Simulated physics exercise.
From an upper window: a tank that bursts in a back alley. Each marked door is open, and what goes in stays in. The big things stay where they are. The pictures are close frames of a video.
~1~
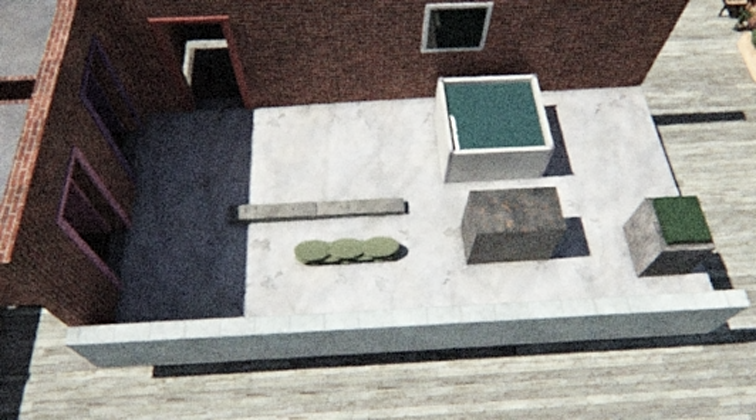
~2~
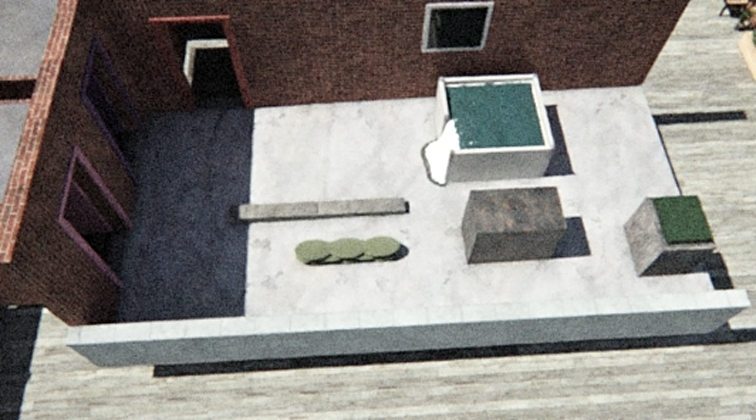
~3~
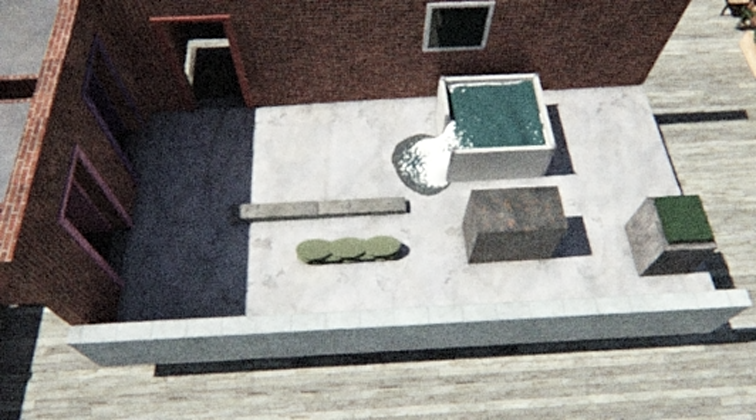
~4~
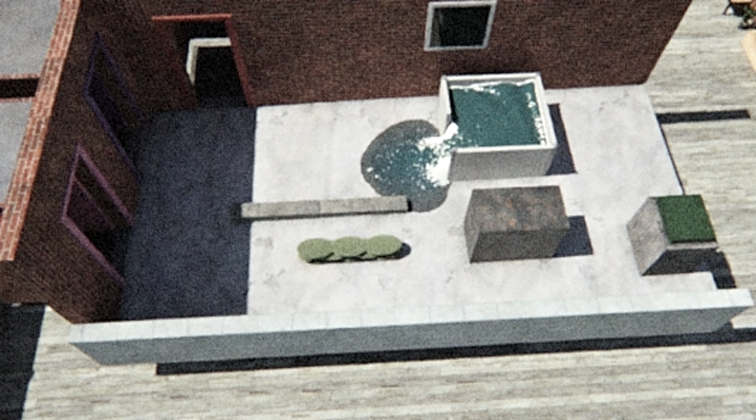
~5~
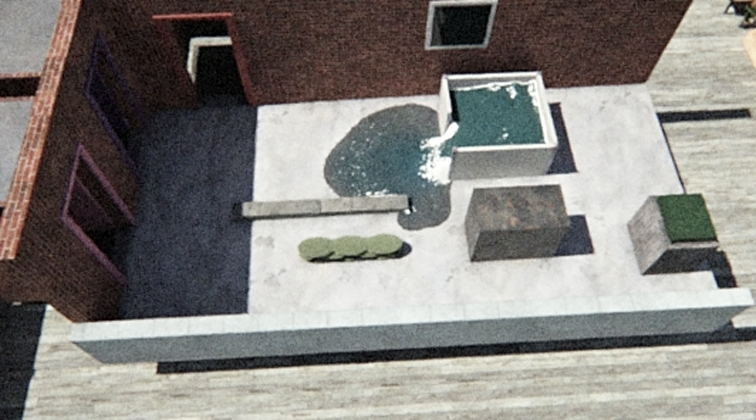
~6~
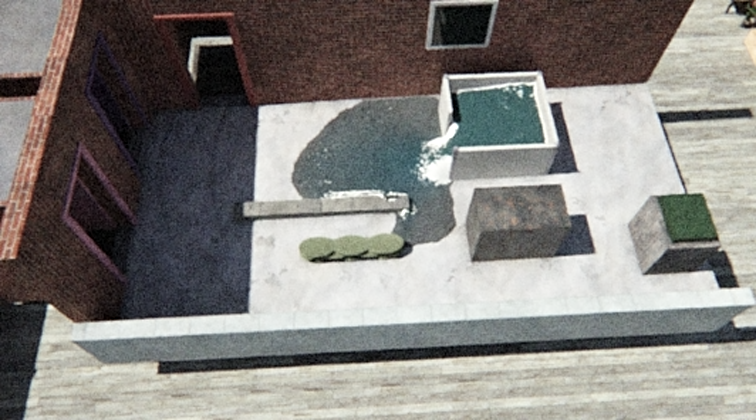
Water pouring from the left side of an open tank, spreading leftward across a pale walled yard and reaching a low wall.
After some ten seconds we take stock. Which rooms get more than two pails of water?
In the end: The pink door floods; the red door floods; the purple door floods.
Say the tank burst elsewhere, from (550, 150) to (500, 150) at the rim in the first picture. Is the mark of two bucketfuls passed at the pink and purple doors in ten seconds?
Then: The pink door lets more in, the purple door is under.
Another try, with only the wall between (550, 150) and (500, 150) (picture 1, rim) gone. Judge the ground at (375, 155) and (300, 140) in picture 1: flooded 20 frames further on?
In turn: Awash, awash.
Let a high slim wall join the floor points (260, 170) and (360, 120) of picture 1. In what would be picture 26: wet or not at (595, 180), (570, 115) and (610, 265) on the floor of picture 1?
In turn: Not flooded, dry, no water.
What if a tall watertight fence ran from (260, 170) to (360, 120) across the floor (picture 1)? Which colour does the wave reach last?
That is the door marked red.
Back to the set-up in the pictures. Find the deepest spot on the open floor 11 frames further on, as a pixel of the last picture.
At about (151, 127).
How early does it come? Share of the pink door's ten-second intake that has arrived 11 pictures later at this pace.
Close to 0 %.
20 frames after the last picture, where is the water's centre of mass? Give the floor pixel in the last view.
Roughly at (322, 172).
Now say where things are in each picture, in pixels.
The first picture shows the open tank at (493, 116) is whole and still.
In the second picture, water pours out at (447, 153) and has run to (432, 145).
In the third picture, the front is at (398, 155), out from the gap at (447, 154).
In the fourth picture, the front is at (368, 174), out from the gap at (449, 153).
In the fifth picture, the front is at (328, 169), out from the gap at (450, 152).
In the sixth picture, water pours out at (451, 152) and has run to (300, 183).
A moment on, water covers 30 % of the floor; the pink door not reached, the red door not reached, the purple door not reached.
Next, water covers 40 % of the floor; the pink door wet at the sill, nothing in, the red door under two buckets in, the purple door under two buckets in.
Then, water covers 50 % of the floor; the pink door under two buckets in, the red door under two buckets in, the purple door over two buckets in.
Later, water covers 55 % of the floor; the pink door over two buckets in, the red door over two buckets in, the purple door over two buckets in.
In the end, water covers 60 % of the floor; the pink door over two buckets in, the red door far over two buckets in, the purple door over two buckets in.
